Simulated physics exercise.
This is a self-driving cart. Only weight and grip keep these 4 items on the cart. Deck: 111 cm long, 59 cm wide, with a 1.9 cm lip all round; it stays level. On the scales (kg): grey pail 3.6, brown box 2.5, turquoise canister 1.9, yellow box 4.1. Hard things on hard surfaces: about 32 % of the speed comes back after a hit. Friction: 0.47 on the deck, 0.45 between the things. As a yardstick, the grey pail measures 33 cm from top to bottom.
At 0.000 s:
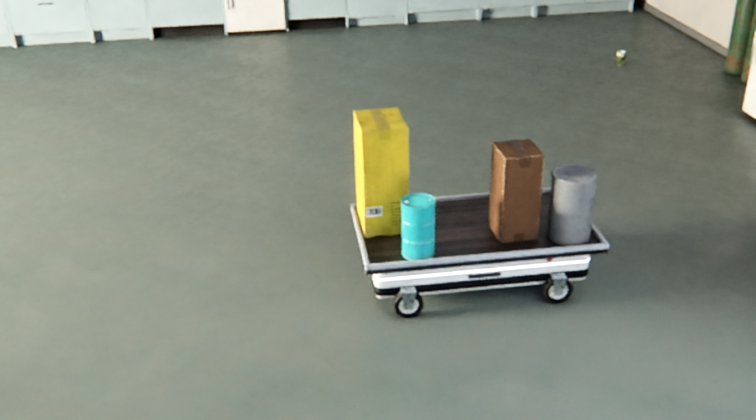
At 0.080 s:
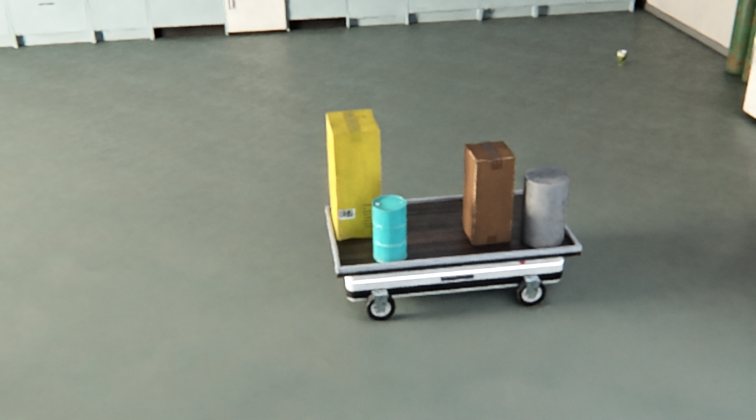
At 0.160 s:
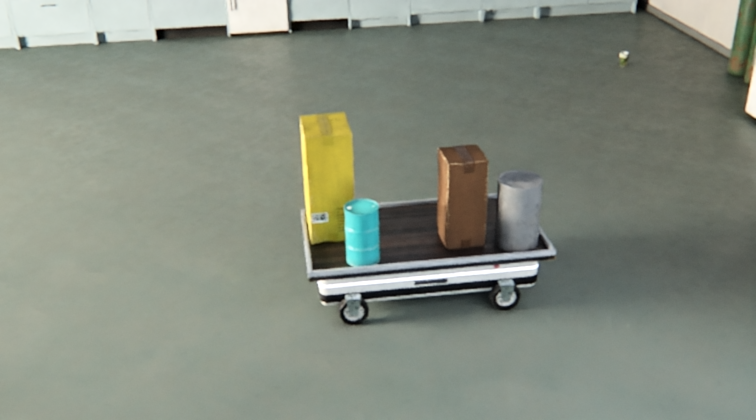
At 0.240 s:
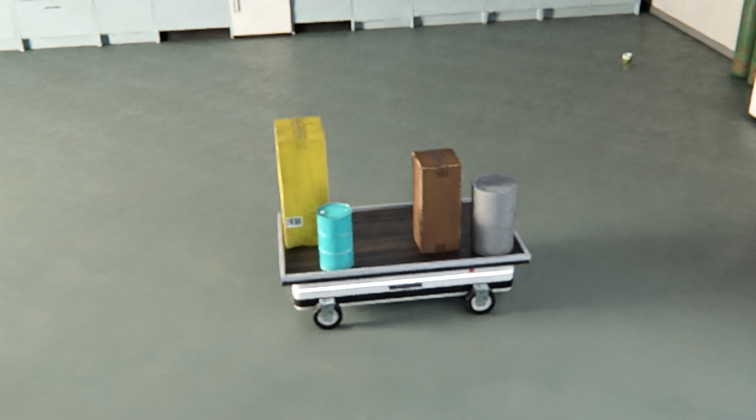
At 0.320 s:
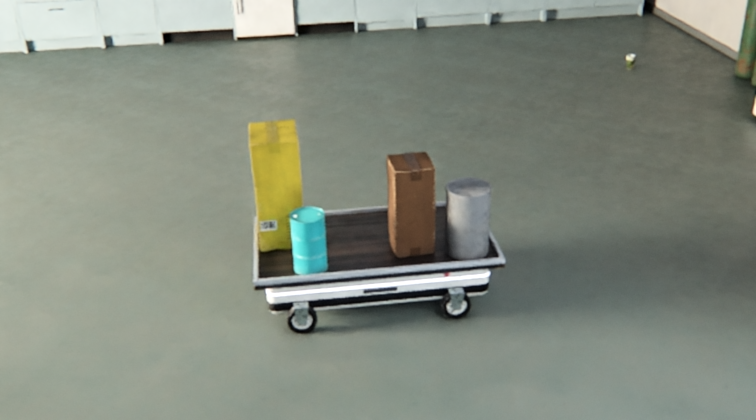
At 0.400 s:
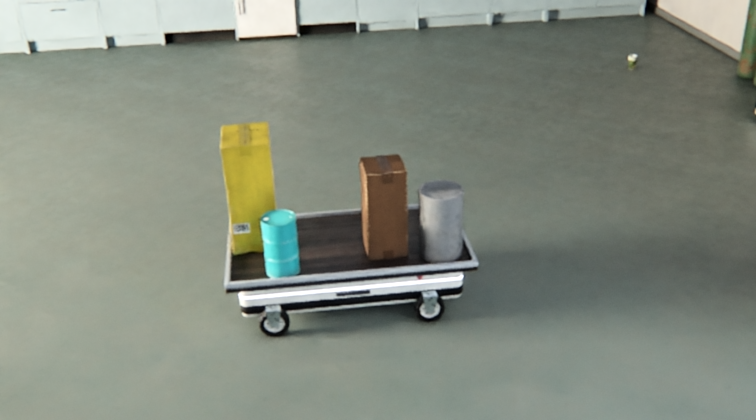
Across a grey floor, a cart rolls steadily left carrying a yellow box, turquoise canister, brown box and grey pail.
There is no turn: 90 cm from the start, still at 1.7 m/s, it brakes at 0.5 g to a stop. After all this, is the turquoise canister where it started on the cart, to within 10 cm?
The turquoise canister stays put.
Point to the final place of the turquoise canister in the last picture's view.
Near (161, 255).
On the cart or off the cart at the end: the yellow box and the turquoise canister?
The yellow box finishes off the cart; the turquoise canister is still on the cart.
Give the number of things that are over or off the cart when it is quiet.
That comes to 2.
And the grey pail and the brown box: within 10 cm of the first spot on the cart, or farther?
The grey pail stays put; the brown box gets shifted.
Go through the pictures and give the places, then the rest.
In the first frame, cart has run 0 cm; turquoise canister (418, 227); grey pail (572, 205).
In the second frame, cart has run 14 cm; yellow box (354, 175); grey pail (544, 208).
In the third frame, cart has run 27 cm; brown box (462, 197); yellow box (328, 178).
In the fourth frame, cart has run 41 cm; grey pail (493, 216); brown box (437, 201).
In the fifth frame, cart has run 54 cm; yellow box (278, 186); grey pail (468, 219).
In the sixth frame, cart has run 68 cm; turquoise canister (281, 244); brown box (384, 208).
After 1.00 s, cart has run 119 cm, stopped; turquoise canister slid 2 cm near (161, 255); yellow box leaning 18°; brown box leaning 16°.
After 1.70 s, cart has run 119 cm, stopped; yellow box now off the cart; turquoise canister slid 2 cm near (161, 255); brown box leaning 23°.
At rest (3.4 s), off the cart, yellow box; tipped over on the cart, brown box; the other 2 in place, give or take 10 cm. Seen from the same camera at the end, turquoise canister near (161, 255).
